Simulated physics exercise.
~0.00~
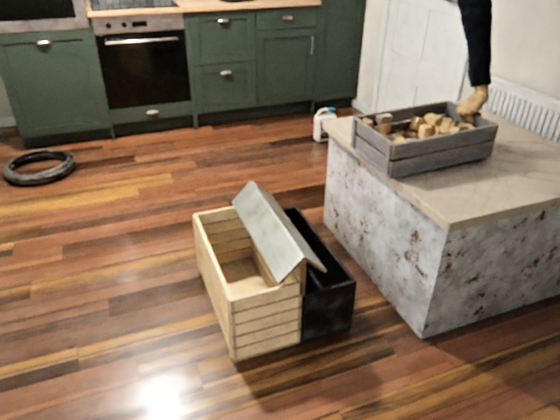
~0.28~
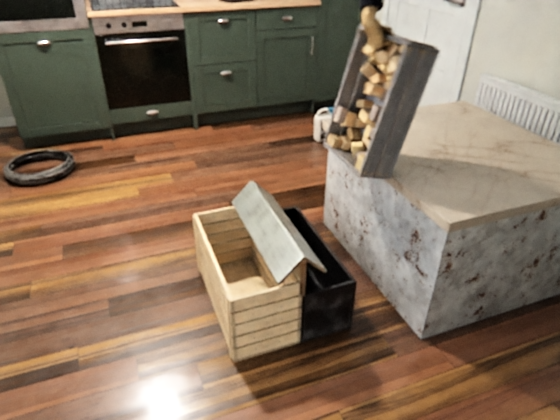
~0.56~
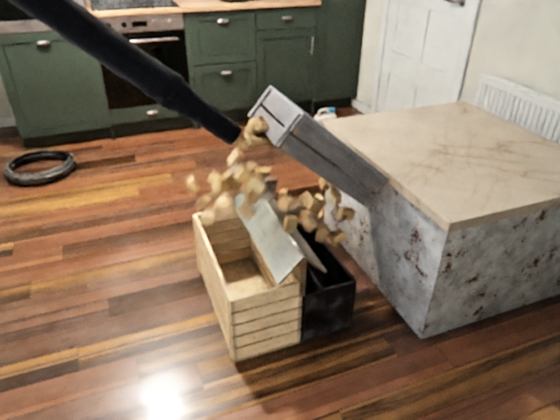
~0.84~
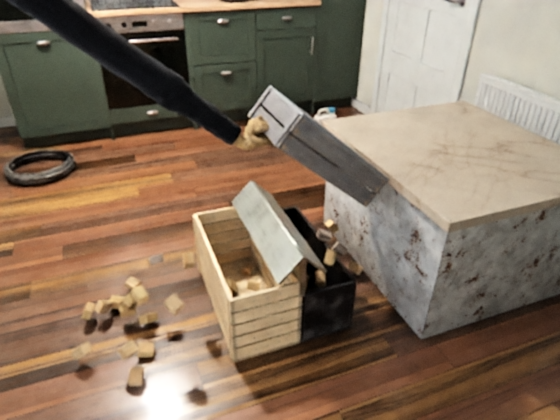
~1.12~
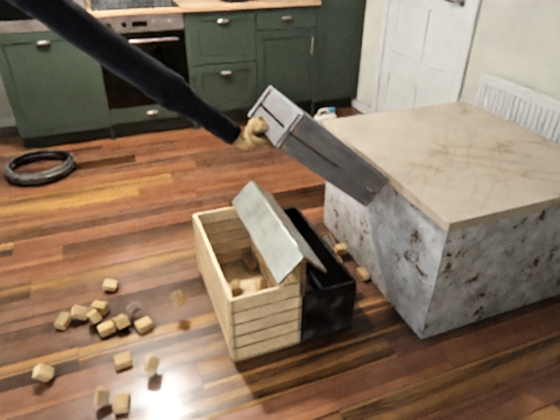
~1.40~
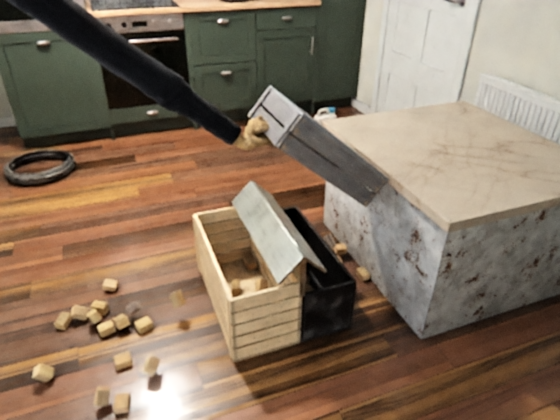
Grey box tipping wooden blocks from a bench onto a ridged divider, some landing in the bins, others scattering across the floor.
